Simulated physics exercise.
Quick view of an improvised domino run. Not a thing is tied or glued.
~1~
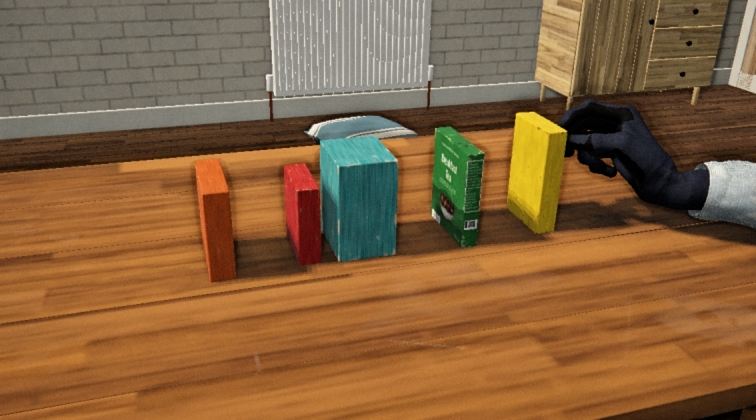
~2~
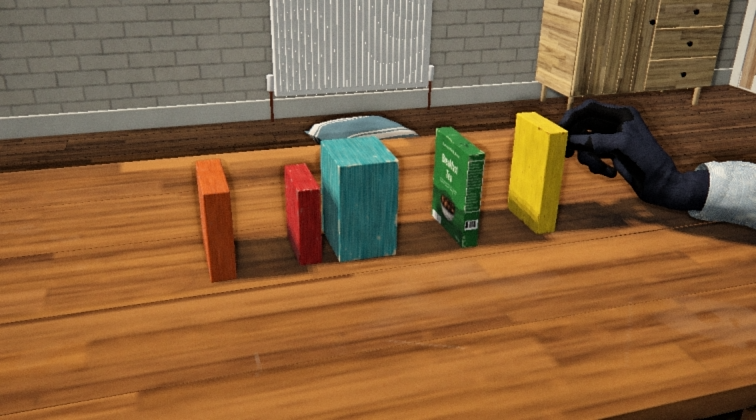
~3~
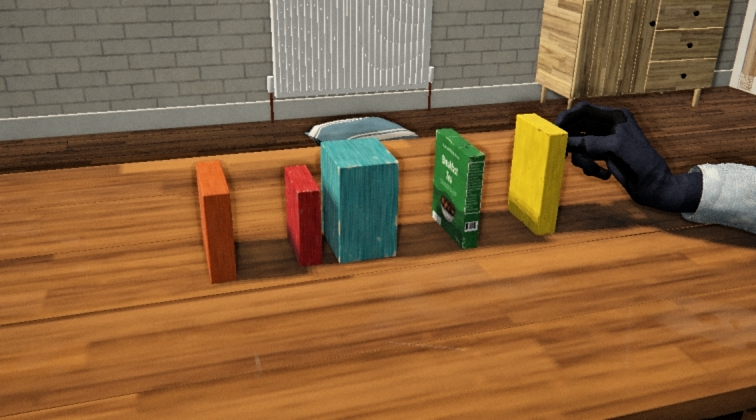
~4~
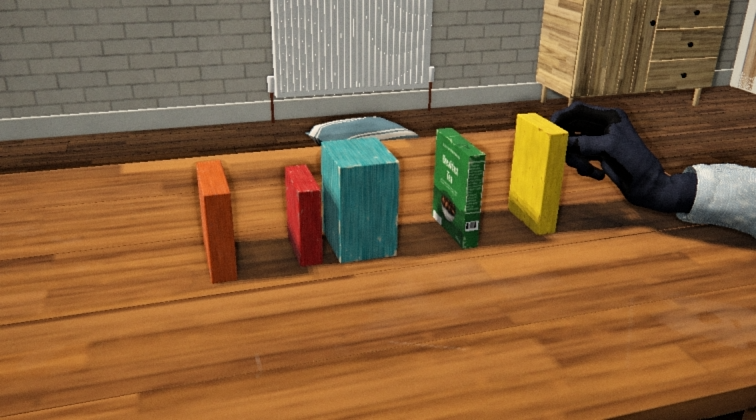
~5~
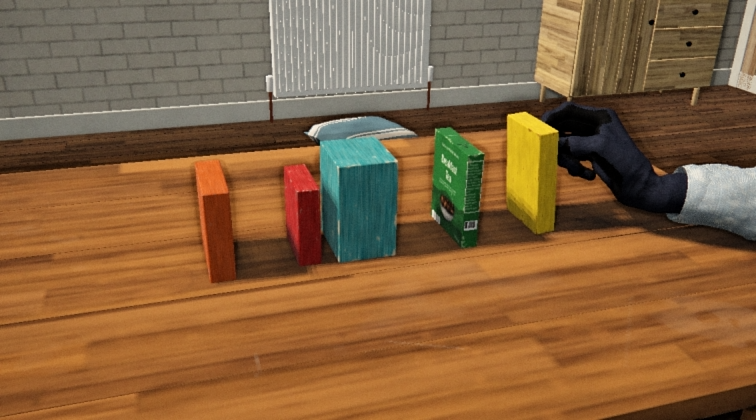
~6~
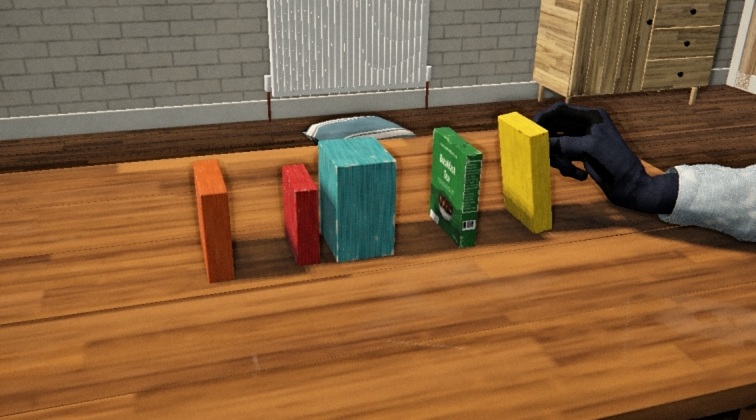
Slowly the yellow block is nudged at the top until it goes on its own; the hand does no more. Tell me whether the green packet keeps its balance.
It loses it and falls.
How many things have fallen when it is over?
2.
Then, 0.30 s on from there, yellow block 53° over; green packet turned 15° from how it was put near (442, 187).
Then, 0.50 s on from there, yellow block 76° over; green packet turned 58° from how it was put near (420, 205).
In the end, toppled on the table, green packet; the other 2 unmoved. At the end, from the last picture's camera, green packet near (423, 228).
